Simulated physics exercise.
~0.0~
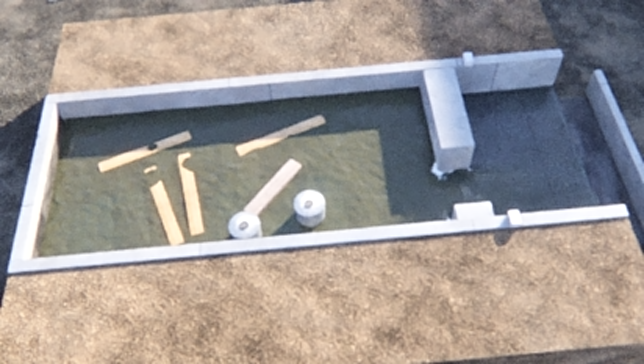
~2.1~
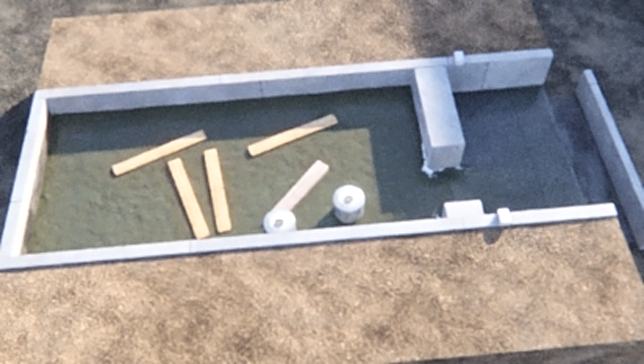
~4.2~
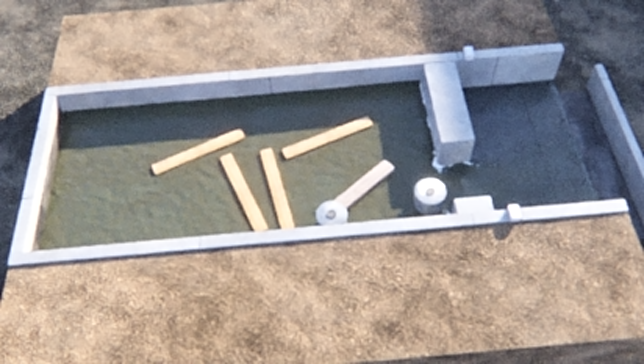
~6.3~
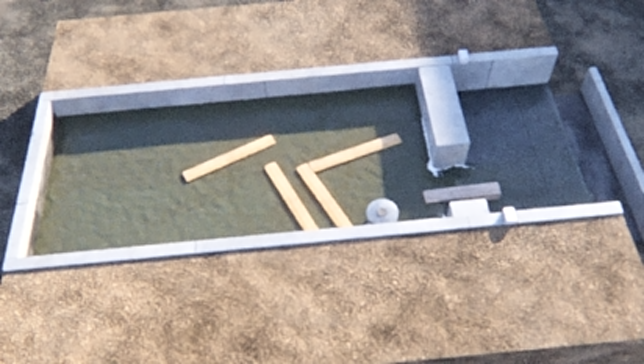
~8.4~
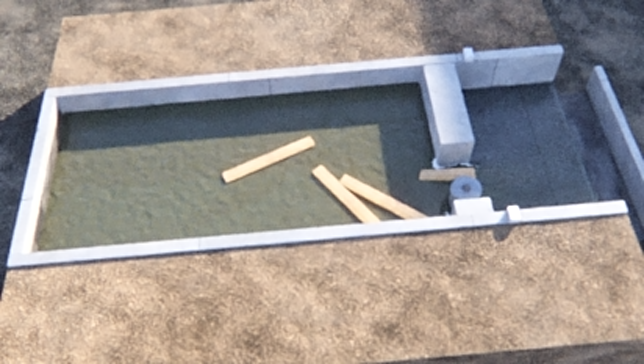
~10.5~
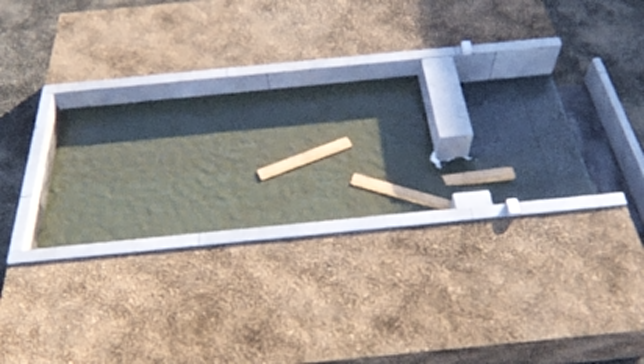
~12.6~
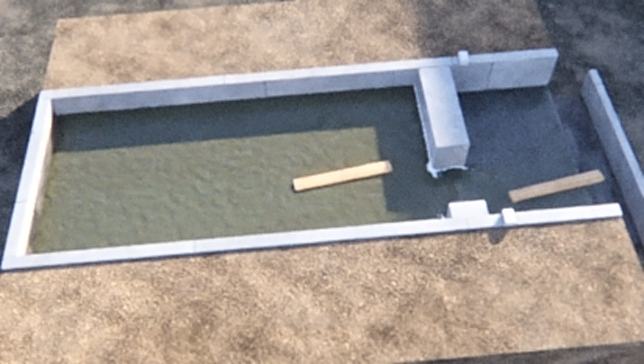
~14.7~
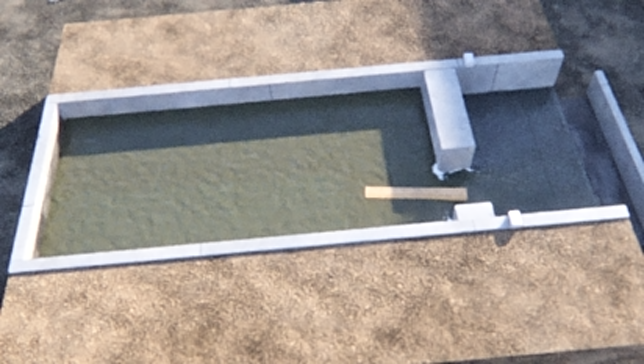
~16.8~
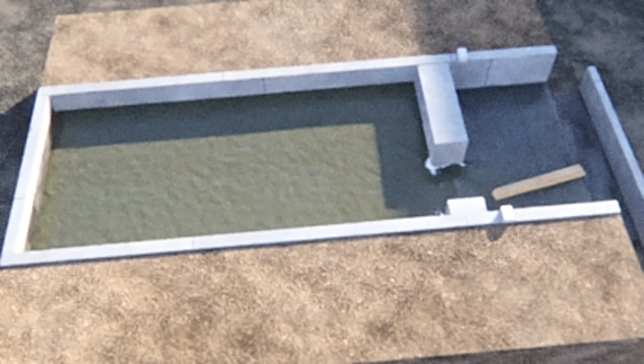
Wooden planks and pale round tubs drifted to the right along a walled channel of murky water, slipping one after another through the gap beside a concrete block, until a single plank was left floating near the right end.
